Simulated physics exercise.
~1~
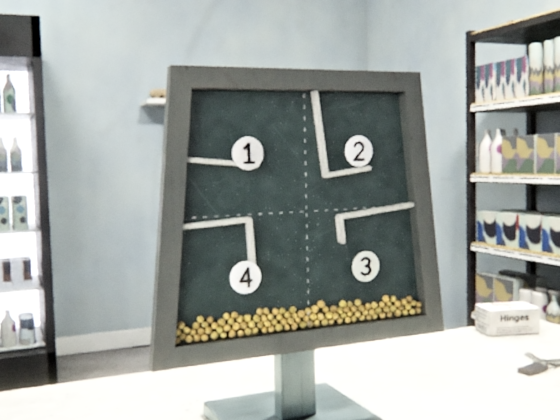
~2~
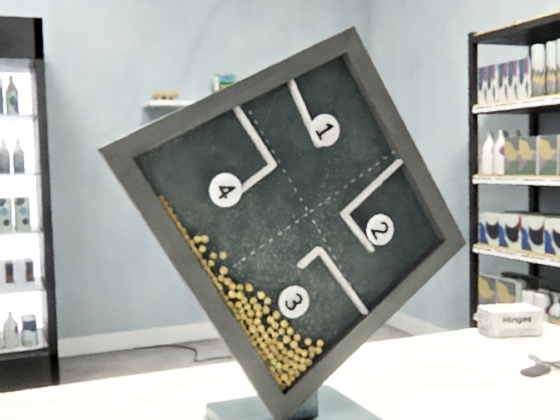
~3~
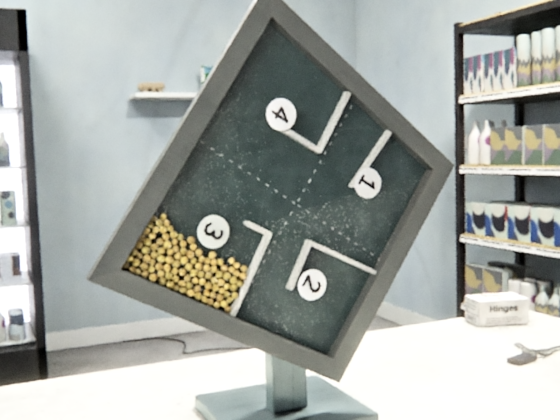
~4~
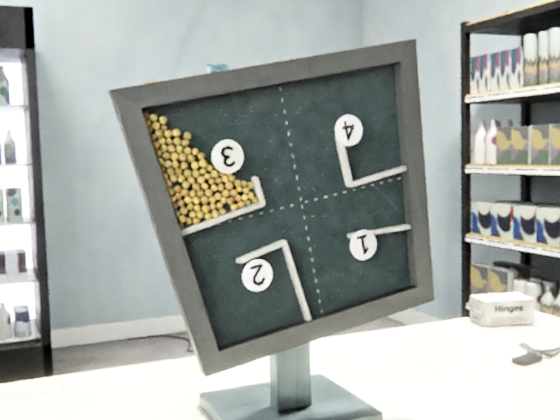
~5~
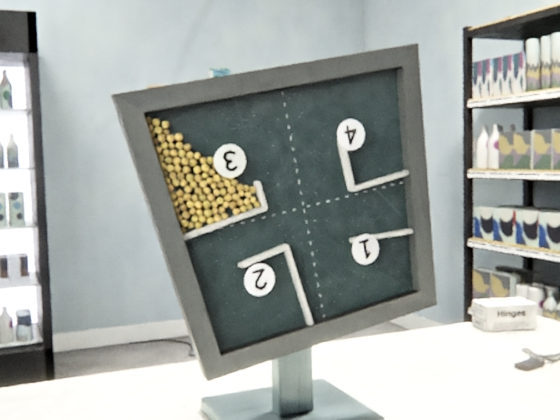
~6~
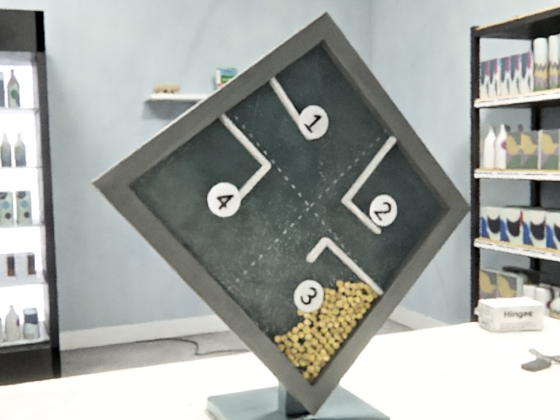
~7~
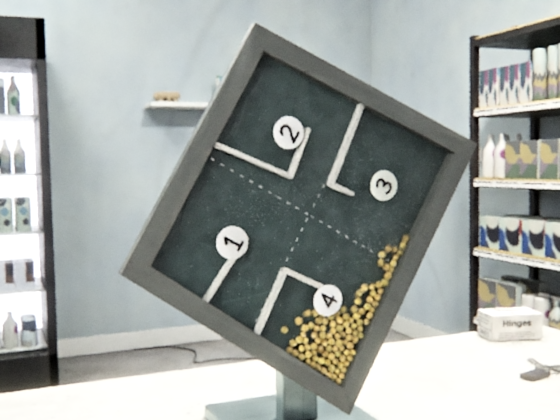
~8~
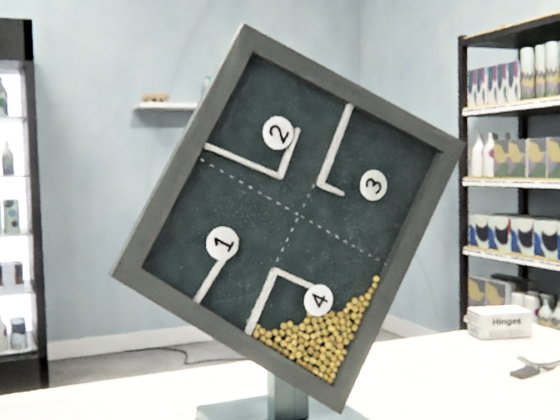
A dark square panel of small pale beads turned clockwise on its stand until it was nearly upside down, paused, then swung back past level to tilt the other way, and the beads slid out of section three and settled in section four's bottom corner.
